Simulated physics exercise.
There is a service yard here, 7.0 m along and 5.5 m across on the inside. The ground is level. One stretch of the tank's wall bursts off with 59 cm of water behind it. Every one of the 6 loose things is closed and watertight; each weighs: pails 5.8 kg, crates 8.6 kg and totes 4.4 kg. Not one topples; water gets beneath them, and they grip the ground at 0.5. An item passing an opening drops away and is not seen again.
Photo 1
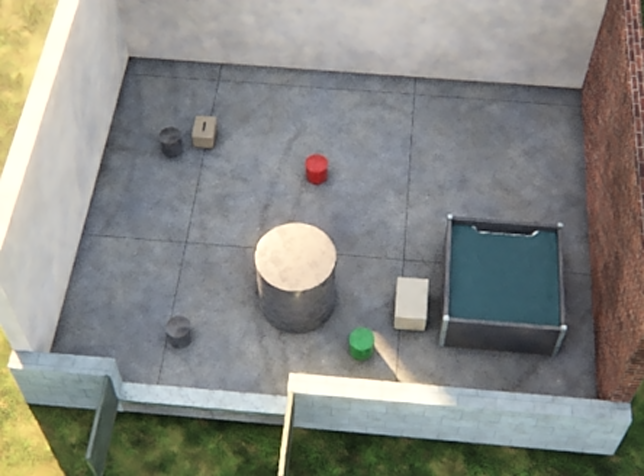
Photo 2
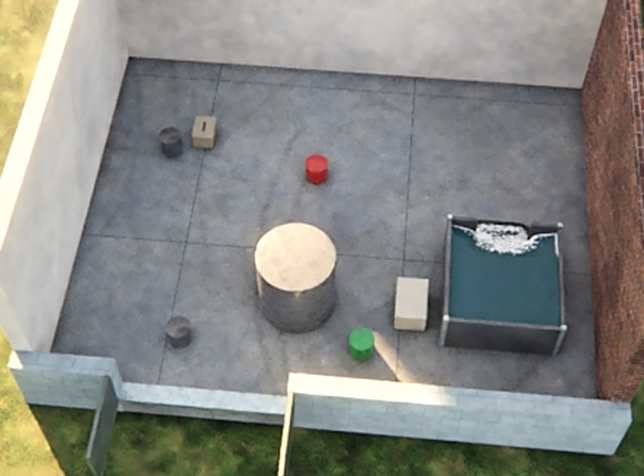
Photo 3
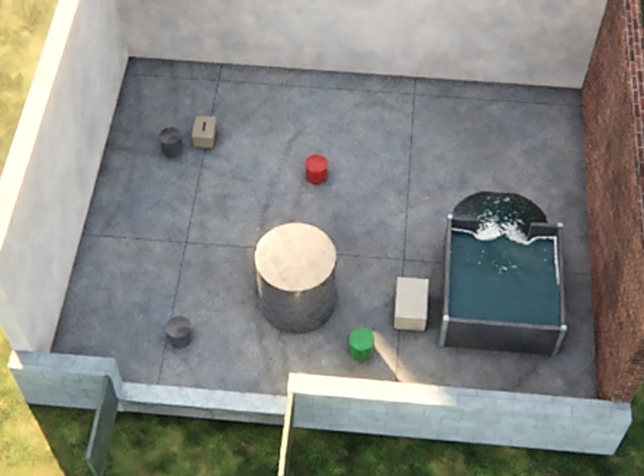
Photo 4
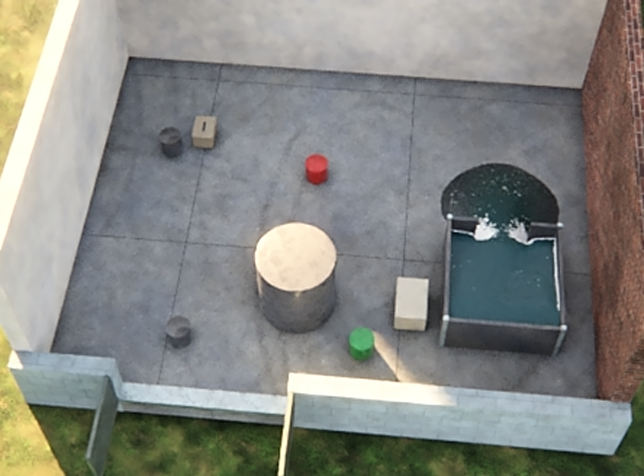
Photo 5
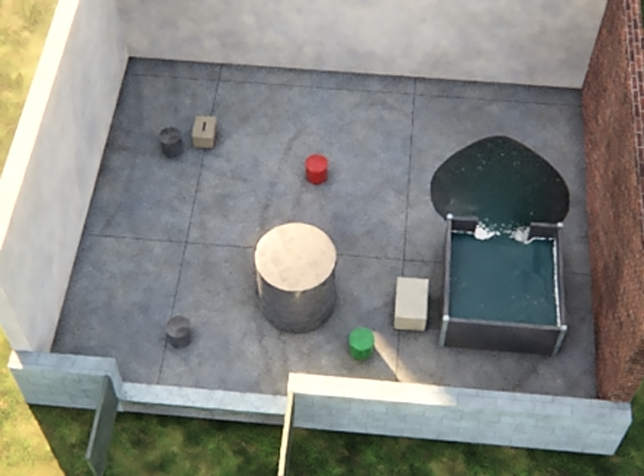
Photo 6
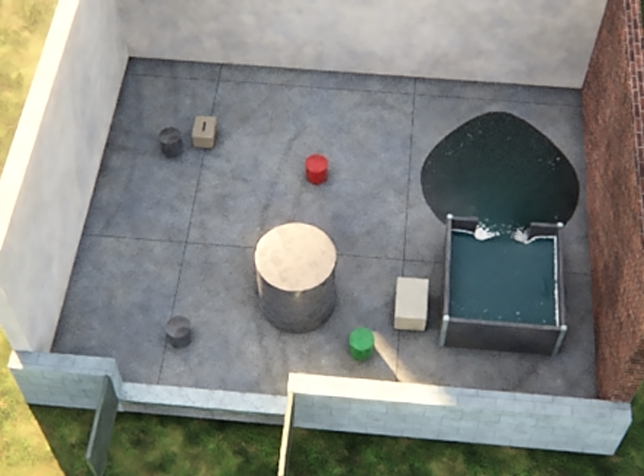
A walled service yard with a level grey concrete floor is seen from high above, with grass outside and a brick wall at the right. A large round tan-topped drum stands near the middle, a red pail above it, a green pail and pale box below right, small grey and tan objects at left, and a dark water tank at right. White water churns at the tank's back wall, then a dark sheet spreads behind it, while everything else and the camera stay still.
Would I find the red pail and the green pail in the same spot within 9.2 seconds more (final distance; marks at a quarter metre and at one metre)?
At the end, the red pail remains where it was; the green pail remains where it was.
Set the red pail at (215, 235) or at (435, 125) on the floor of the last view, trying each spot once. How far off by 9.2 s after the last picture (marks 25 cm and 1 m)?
One after the other: It stays more or less still, and then it is taken far off.
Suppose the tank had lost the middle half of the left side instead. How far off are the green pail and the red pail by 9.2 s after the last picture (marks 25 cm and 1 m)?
Well, the green pail goes a long way and the red pail scoots over a bit.
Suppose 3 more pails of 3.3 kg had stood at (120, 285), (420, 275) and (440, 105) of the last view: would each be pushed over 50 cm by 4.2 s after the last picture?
Taking them in order: Not far enough, not far enough and far enough.
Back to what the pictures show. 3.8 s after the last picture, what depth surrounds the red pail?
Close to 2 centimetres.
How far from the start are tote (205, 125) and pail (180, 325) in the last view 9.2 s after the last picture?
In that order: 200 cm, 0 cm.
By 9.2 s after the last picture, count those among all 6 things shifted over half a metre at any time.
1.
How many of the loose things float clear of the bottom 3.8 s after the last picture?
At that time, 0.
Then, 1.2 s after the last picture the red pail is near (317, 163), 0.0 m from its start, aground; the green pail is near (362, 339), 0.0 m from its start, aground; 0 of 6 are out; 0 afloat.
Then, 3.8 s after the last picture the red pail is near (317, 163), 0.0 m from its start, aground; the green pail is near (362, 339), 0.0 m from its start, aground; 0 of 6 are out; 0 afloat.
Then, 6.2 s after the last picture the red pail is near (317, 163), 0.0 m from its start, aground; the green pail is near (362, 339), 0.0 m from its start, aground; 0 of 6 are out; 1 afloat.
Then, 9.2 s after the last picture the red pail is near (317, 163), 0.0 m from its start, aground; the green pail is near (362, 339), 0.0 m from its start, aground; 0 of 6 are out; 1 afloat.
